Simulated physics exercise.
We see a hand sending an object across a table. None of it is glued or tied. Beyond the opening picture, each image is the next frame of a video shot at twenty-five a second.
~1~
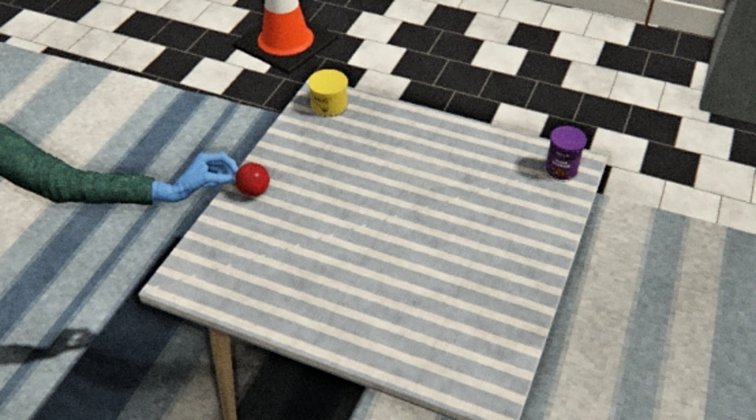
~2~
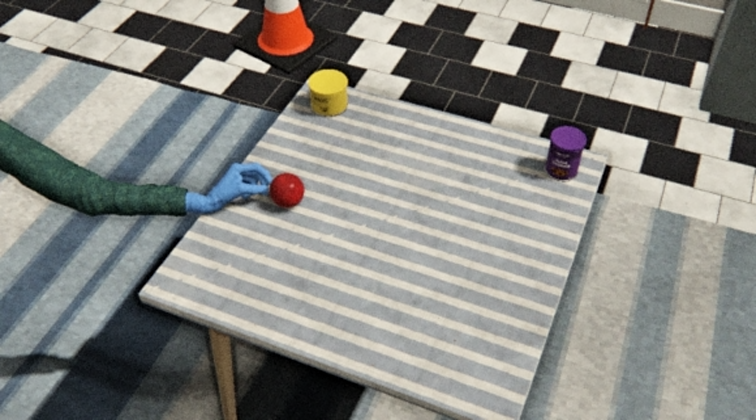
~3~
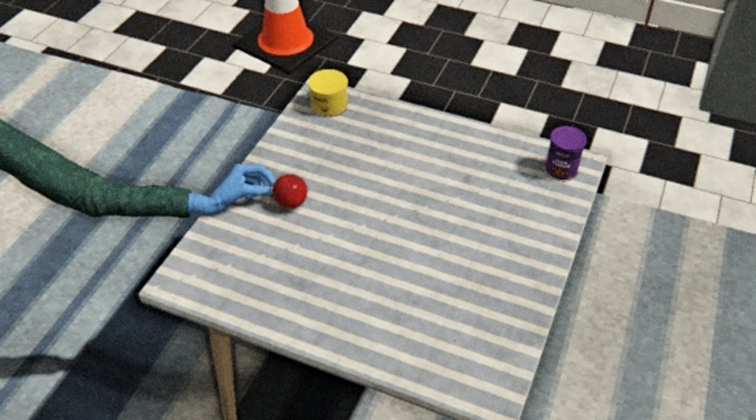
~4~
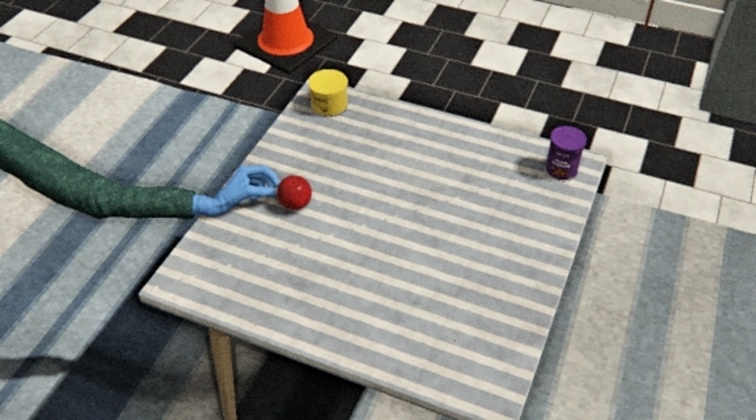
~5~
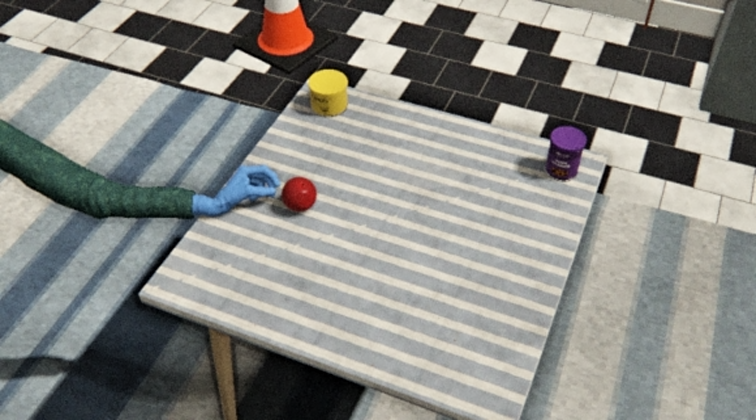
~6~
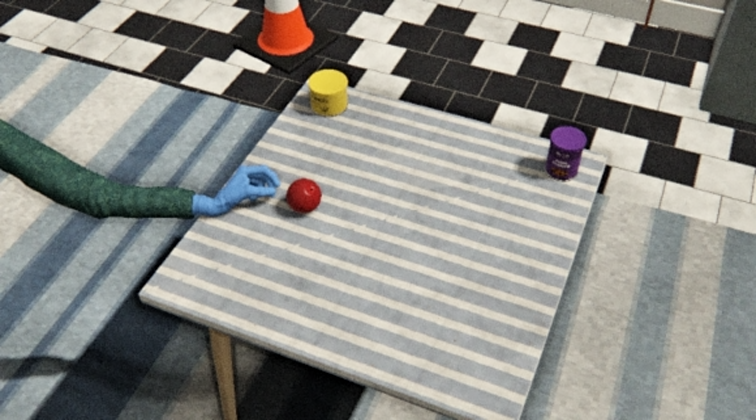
A gloved hand pushes a red apple rightward across a striped table and releases it.
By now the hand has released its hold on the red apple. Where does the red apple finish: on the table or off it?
On the table.
Then, 0.20 s after the last picture, red apple rolled about its own width near (325, 202).
Then, 0.50 s after the last picture, red apple rolled well along near (346, 209).
At rest, moved from the start, red apple. Seen from the same camera at the end, red apple near (356, 212).
